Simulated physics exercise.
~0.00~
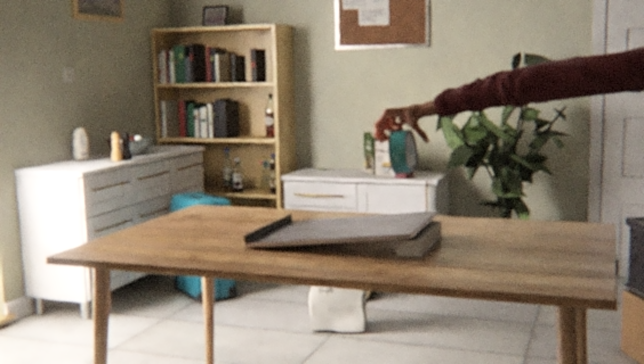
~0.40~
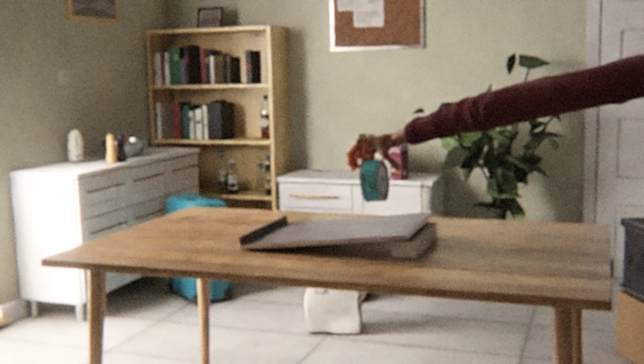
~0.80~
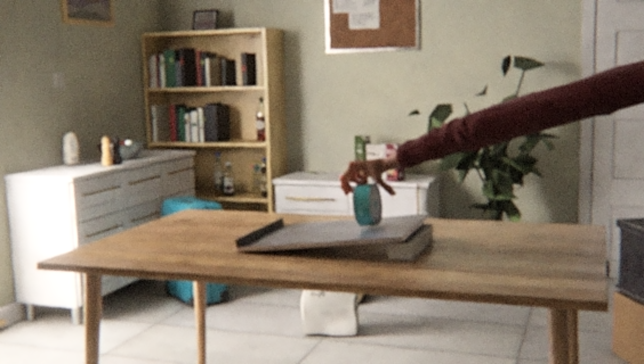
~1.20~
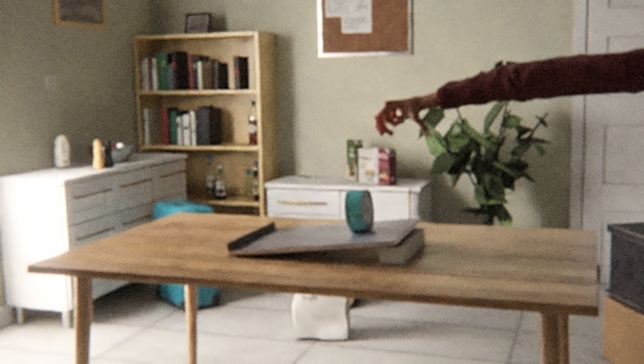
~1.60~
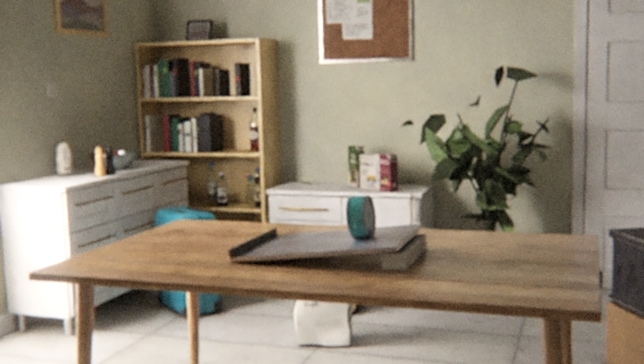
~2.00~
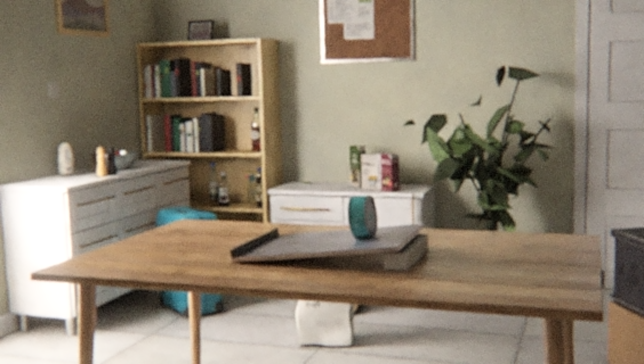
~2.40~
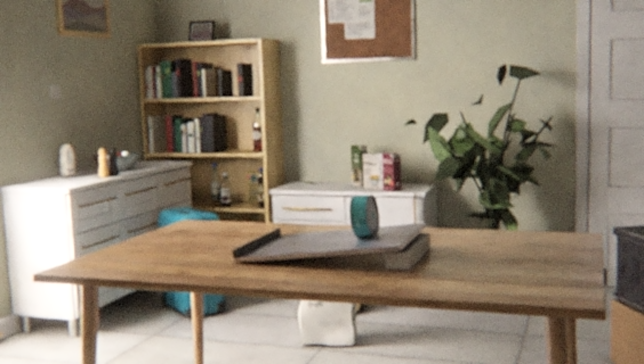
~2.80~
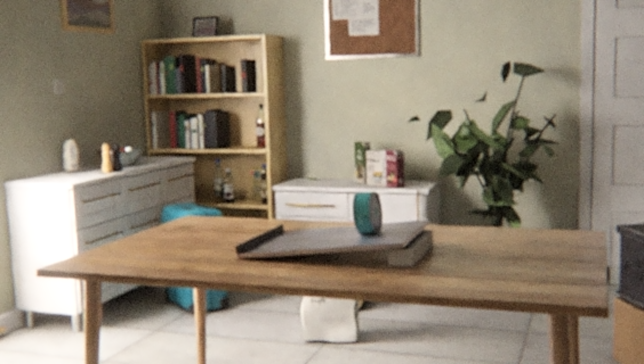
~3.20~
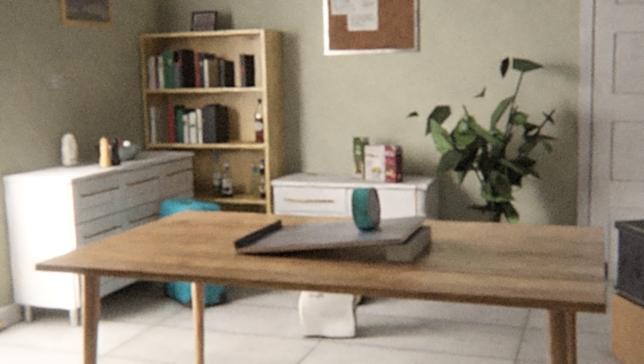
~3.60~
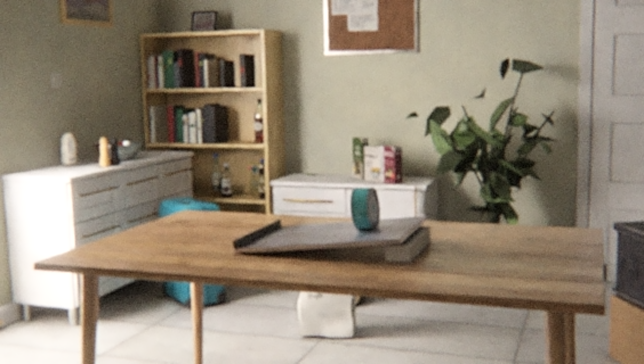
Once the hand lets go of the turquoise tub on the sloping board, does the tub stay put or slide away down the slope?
The turquoise tub stays put, resting on the sloping board where the hand set it down.
